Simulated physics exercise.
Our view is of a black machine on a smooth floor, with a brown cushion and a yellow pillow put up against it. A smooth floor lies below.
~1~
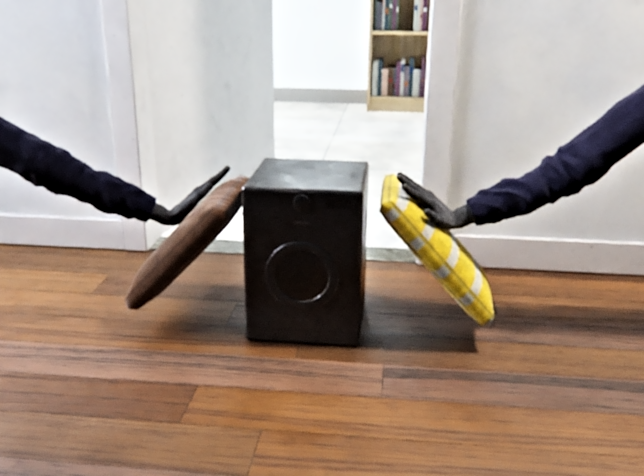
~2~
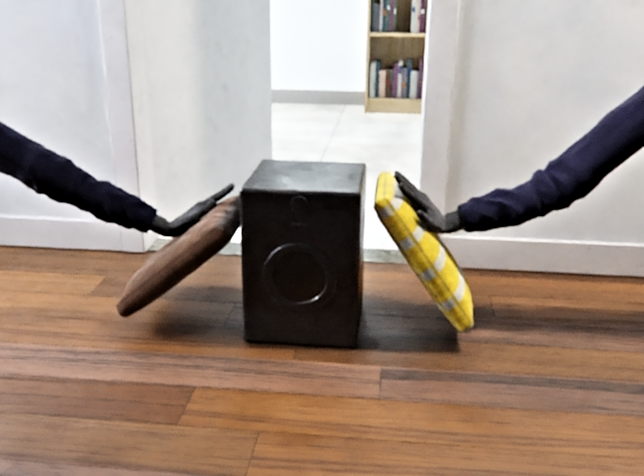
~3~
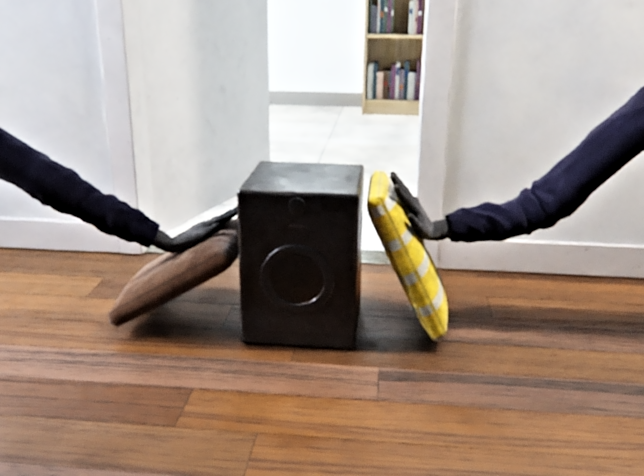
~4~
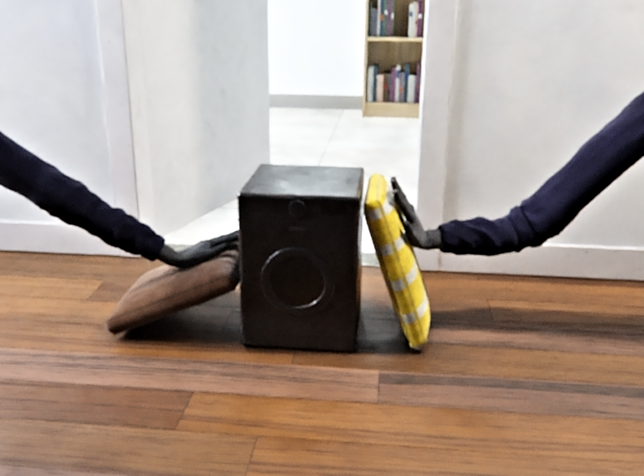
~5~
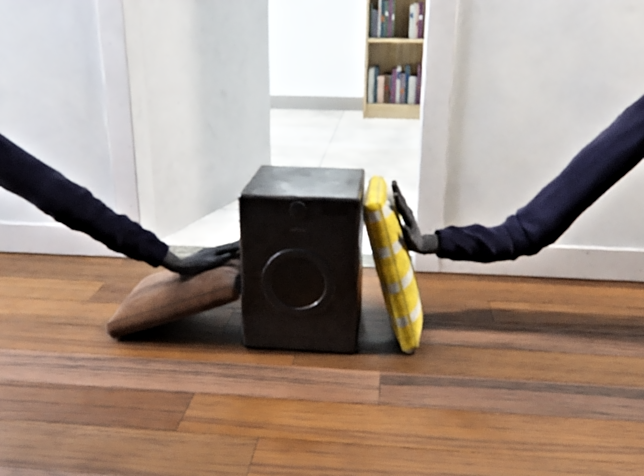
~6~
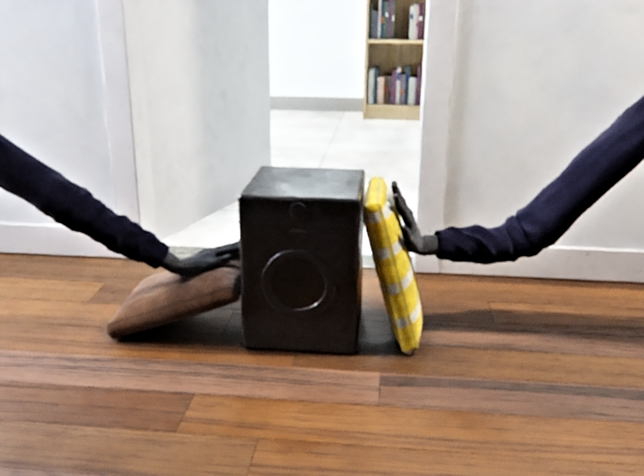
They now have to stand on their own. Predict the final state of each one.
Result: My guess is the brown cushion will come down; my guess is the yellow pillow won't come down.
Then, 0.20 s after the last picture, cushion slipping down near (186, 298); pillow leaning near (392, 263).
Then, 0.36 s after the last picture, cushion flat on the floor near (184, 305); pillow leaning near (392, 263).
At rest, cushion flat on the floor near (184, 306); pillow leaning near (392, 263). The brown cushion slides down flat and the yellow pillow keeps leaning.
